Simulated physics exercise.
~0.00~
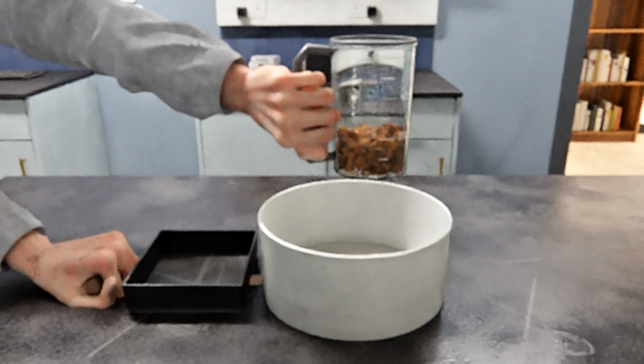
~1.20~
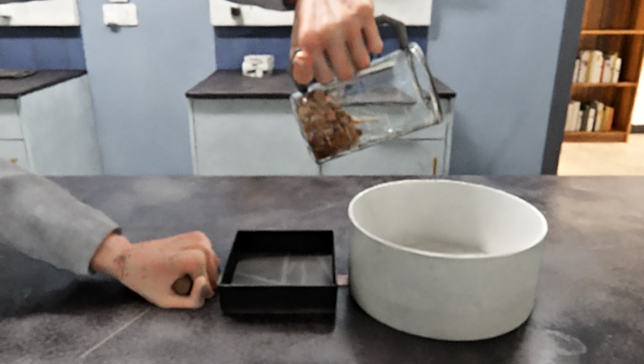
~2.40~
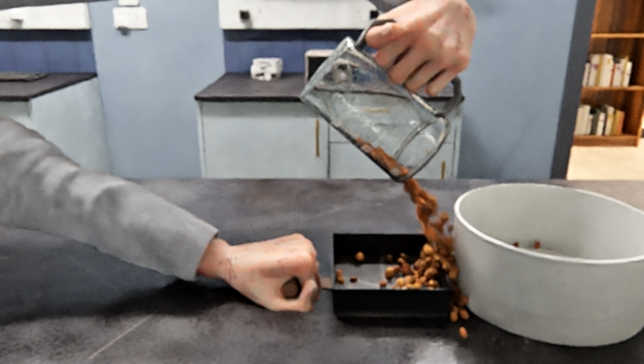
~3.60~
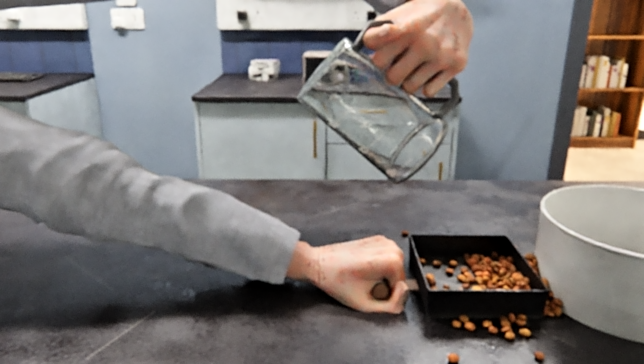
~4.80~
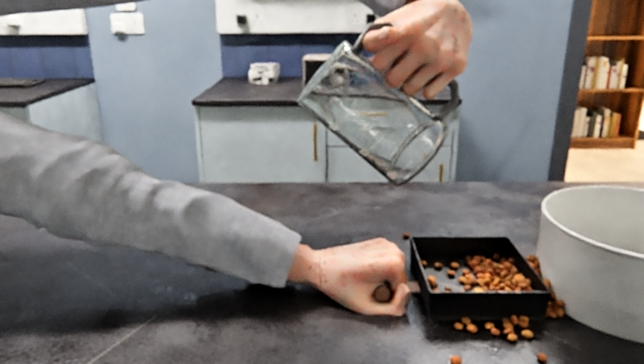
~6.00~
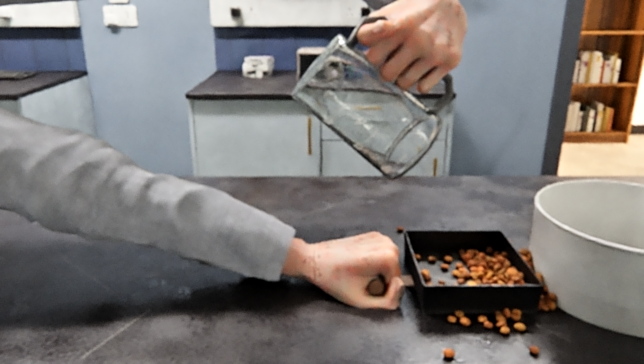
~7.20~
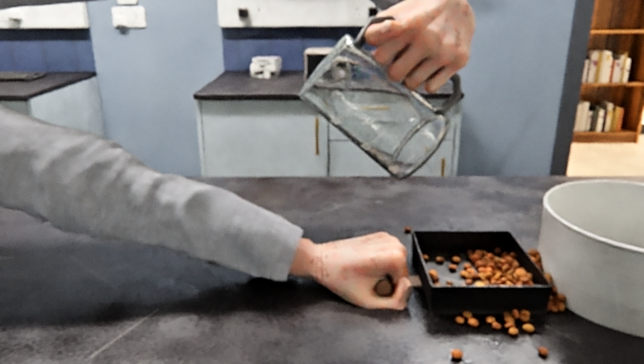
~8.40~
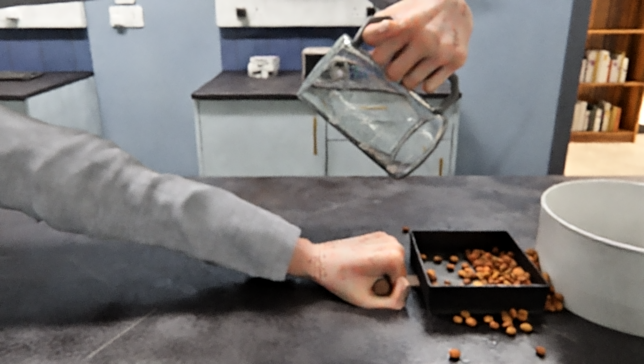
A hand tips a clear jug of brown kibble while another hand draws a black tin and a white pot to the right across a dark table; the pieces pour out, many landing in the tin and others scattering outside, and the emptied jug stays tilted.
